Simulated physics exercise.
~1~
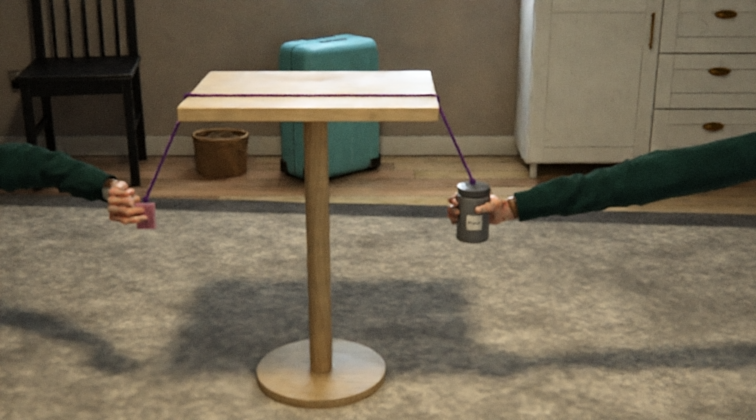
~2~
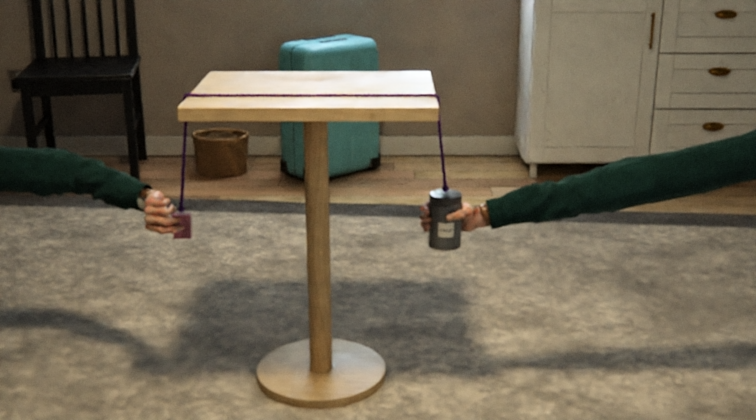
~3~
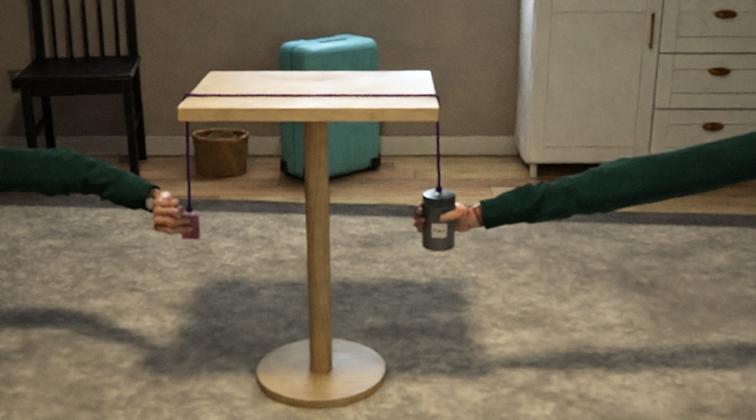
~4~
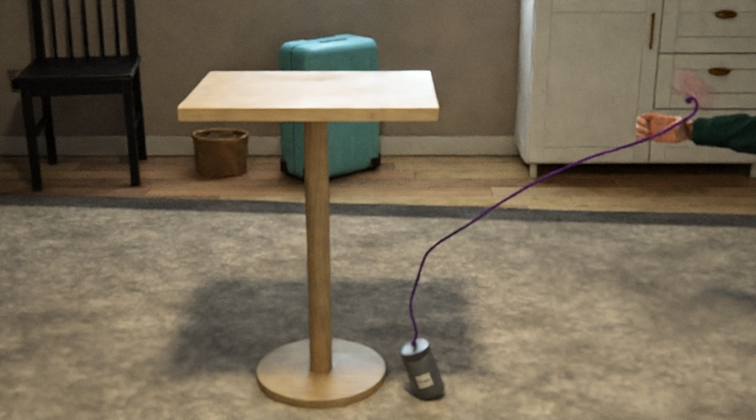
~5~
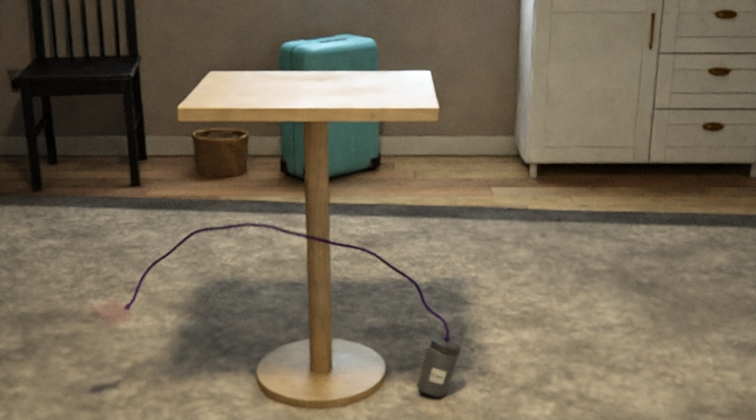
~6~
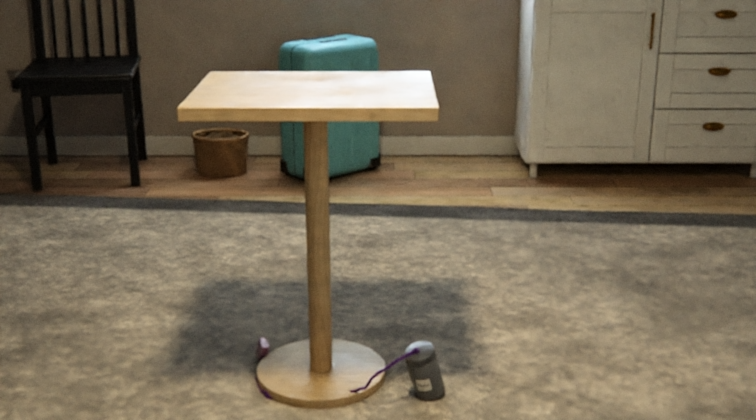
Dark jar dropping to the carpet, dragging a purple cord and small matchbox off a wooden table after two hands release them.
